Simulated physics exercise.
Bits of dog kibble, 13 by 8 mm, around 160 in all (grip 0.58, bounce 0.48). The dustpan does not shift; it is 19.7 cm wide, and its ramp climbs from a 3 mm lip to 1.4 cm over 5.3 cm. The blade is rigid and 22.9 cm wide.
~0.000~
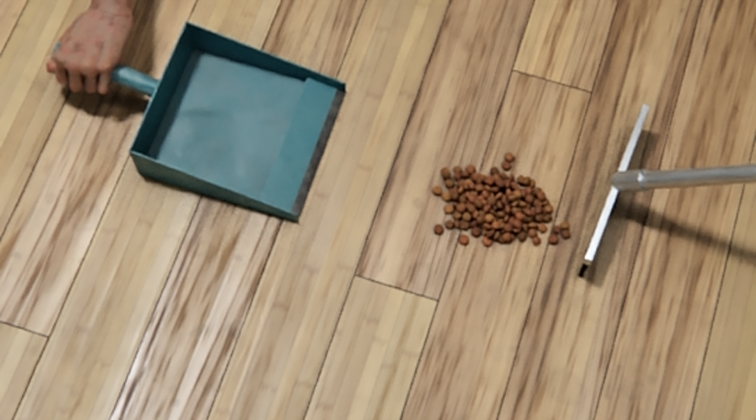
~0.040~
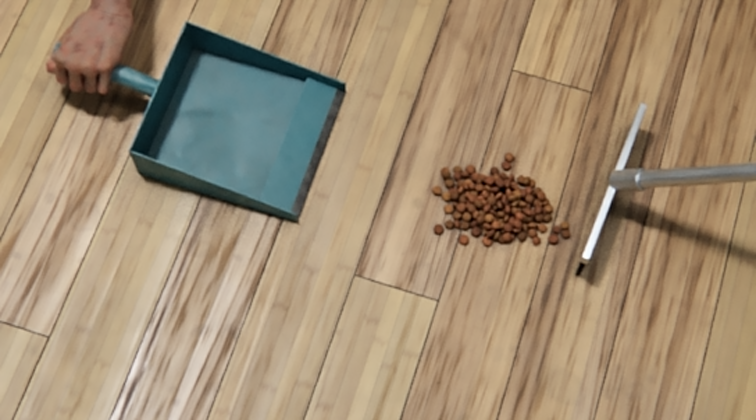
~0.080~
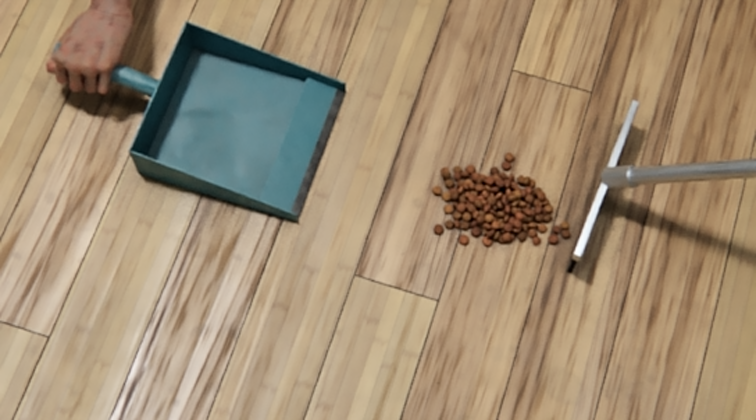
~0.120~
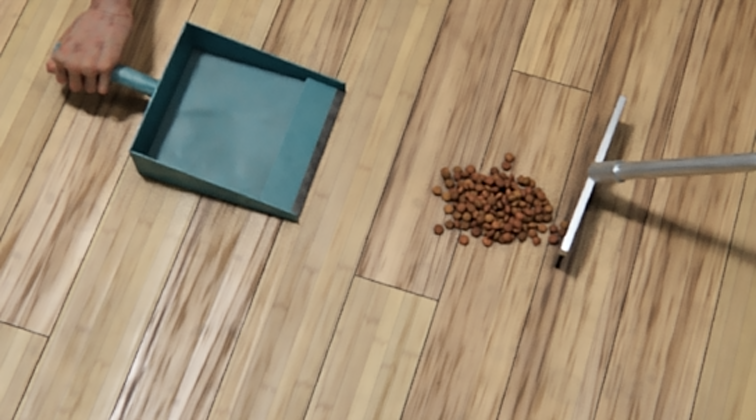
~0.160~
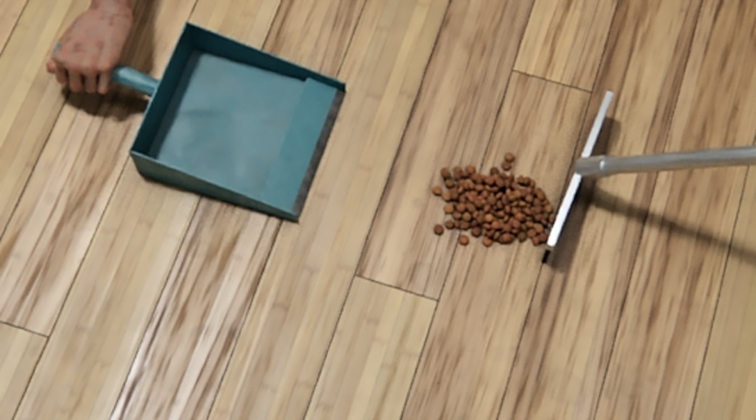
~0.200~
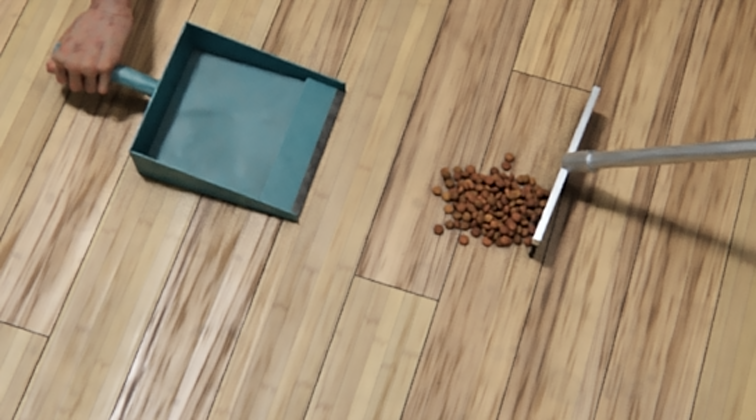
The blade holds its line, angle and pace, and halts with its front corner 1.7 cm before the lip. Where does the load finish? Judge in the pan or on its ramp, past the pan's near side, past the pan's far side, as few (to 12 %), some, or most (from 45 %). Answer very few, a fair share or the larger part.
Pan: A fair share, near side: Very few, far side: Very few.
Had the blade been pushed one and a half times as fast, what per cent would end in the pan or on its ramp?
In that case some 40 per cent.
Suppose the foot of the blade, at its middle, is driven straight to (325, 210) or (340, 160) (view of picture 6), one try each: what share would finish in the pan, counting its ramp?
Some 20 and 40 per cent.
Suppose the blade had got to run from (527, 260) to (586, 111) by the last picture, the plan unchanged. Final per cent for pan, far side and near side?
Pan 25, far 0, near 20.
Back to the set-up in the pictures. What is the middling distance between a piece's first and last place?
About 24 cm.
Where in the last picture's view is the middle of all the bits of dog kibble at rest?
Near (331, 139).
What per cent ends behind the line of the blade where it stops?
Roughly 25 per cent.
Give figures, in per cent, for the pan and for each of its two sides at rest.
Pan 35; near side 0; far side 5.
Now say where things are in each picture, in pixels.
Blade from (588, 260) to (644, 111), moved 0.0 cm, 0 of the pieces shifted so far; middle of the pieces at (496, 205); pan at (230, 128), in the first frame.
Blade from (585, 259) to (641, 111), moved 0.4 cm, 0 of the pieces shifted so far; middle of the pieces at (496, 205), in the second frame.
Blade from (577, 256) to (633, 108), moved 1.4 cm, 0 of the pieces shifted so far; middle of the pieces at (496, 205), in the third frame.
Blade from (564, 251) to (621, 103), moved 3.1 cm, 2 of the pieces shifted so far; middle of the pieces at (496, 205), in the fourth frame.
Blade from (550, 246) to (608, 98), moved 4.9 cm, 5 of the pieces shifted so far; middle of the pieces at (496, 205), in the fifth frame.
Blade from (537, 240) to (595, 94), moved 6.7 cm, 33 of the pieces shifted so far; middle of the pieces at (496, 205); pan at (230, 128). Its pace works out near 0.45 m/s, heading 5 degrees away from the viewer's side, in the sixth frame.
Then, at 0.51 s, middle of the blade 17 cm from the lip; 0 % over the lip, far side 0 %, near side 0 %.
After 0.71 s, middle of the blade 8 cm from the lip; 0 % over the lip, far side 5 %, near side 0 %.
After 1.04 s, middle of the blade 3 cm from the lip; 35 % over the lip, far side 5 %, near side 0 %.
In the end, at 1.4 s, pan 35 %, near side 0 %, far side 5 %, in front of the lip or behind the blade 55 %.
